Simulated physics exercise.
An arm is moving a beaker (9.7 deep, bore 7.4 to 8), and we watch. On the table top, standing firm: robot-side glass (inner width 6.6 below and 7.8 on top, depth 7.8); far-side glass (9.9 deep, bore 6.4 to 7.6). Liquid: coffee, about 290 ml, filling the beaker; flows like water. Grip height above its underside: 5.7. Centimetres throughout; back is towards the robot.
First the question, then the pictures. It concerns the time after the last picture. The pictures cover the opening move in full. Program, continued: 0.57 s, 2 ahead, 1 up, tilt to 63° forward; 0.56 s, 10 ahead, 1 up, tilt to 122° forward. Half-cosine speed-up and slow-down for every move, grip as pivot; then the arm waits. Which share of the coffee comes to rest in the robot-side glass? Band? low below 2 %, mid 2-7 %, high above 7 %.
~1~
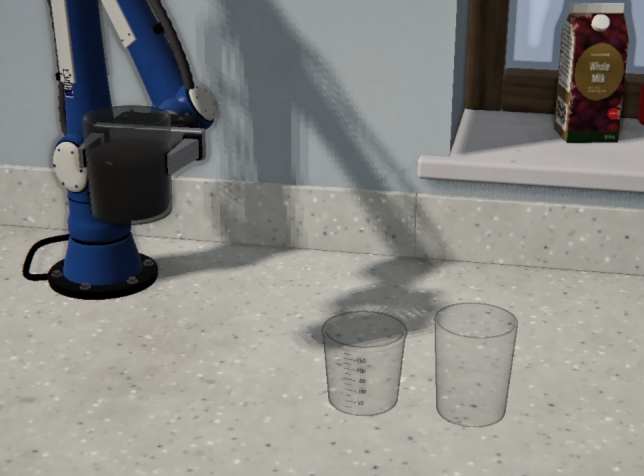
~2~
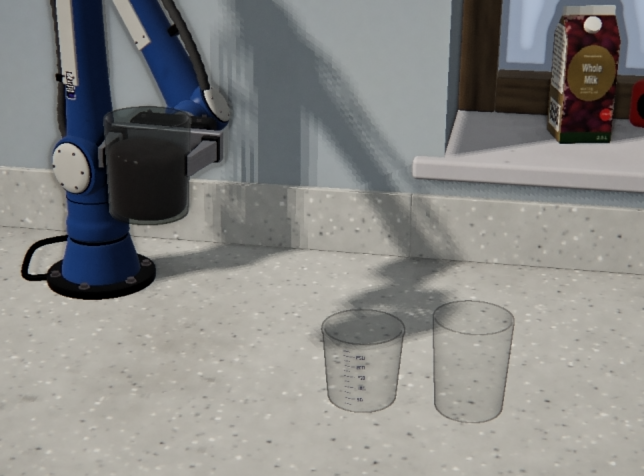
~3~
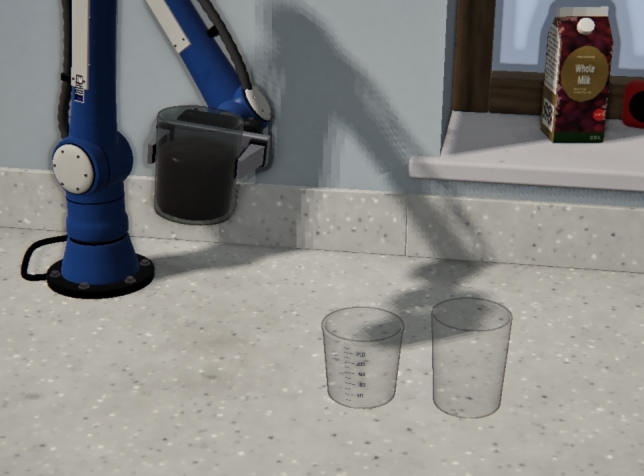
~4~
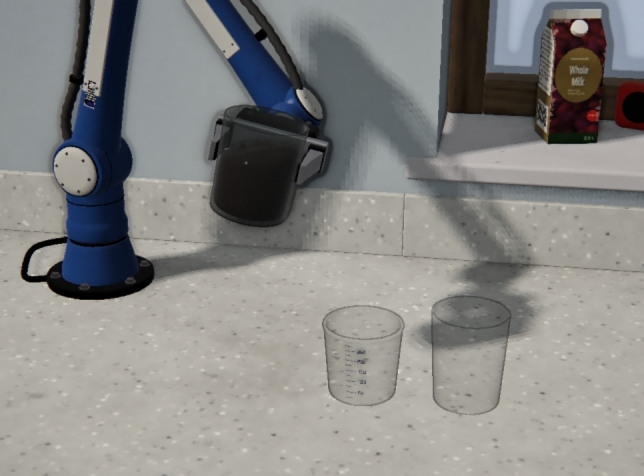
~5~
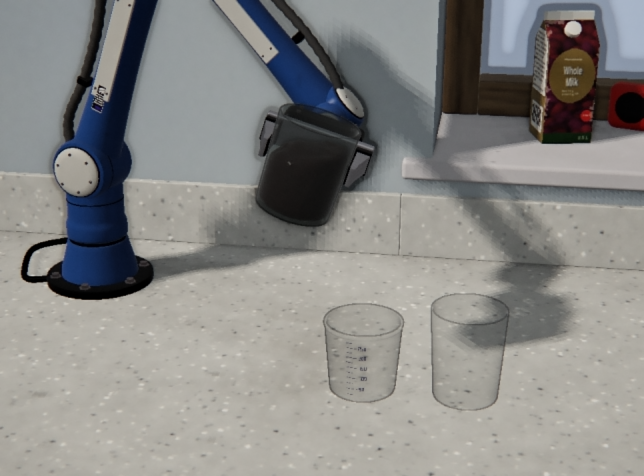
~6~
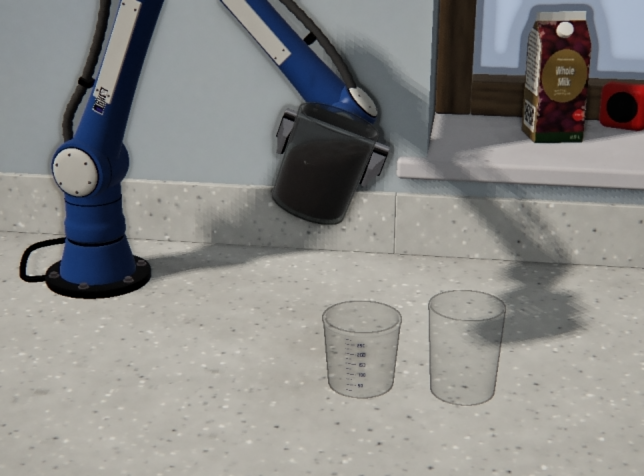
Low.
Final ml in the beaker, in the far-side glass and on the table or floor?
In order: Approx. 0, 60 and 240 ml.
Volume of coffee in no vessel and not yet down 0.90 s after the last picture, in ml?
35 ml.
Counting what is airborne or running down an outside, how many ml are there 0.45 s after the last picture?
Estimate: Some 5 ml.
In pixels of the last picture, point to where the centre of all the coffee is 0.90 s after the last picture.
The centre lands around (430, 214) in the last view.
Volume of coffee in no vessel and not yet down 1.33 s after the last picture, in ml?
Roughly 0 ml.
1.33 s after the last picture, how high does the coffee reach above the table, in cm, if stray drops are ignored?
It gets up to close to 5 centimetres, I'd say.
Then, 0.45 s on, tilted 59° forward, liquid up to 28 above the table; 285 ml in the beaker, 5 ml in the air or running down outside.
Then, 0.90 s on, tilted 101° forward, liquid up to 28 above the table; 195 ml in the beaker, 55 ml in the far-side glass, 5 ml on the table or floor, 35 ml in the air or running down outside.
Then, 1.33 s on, tilted 122° forward, liquid up to 12 above the table; 235 ml on the table or floor, 55 ml in the far-side glass.
Then, 2.13 s on, tilted 122° forward, liquid up to 2 above the table; 235 ml on the table or floor, 55 ml in the far-side glass.
In the end, 235 ml on the table or floor, 55 ml in the far-side glass. That is 0 % in the robot-side glass.
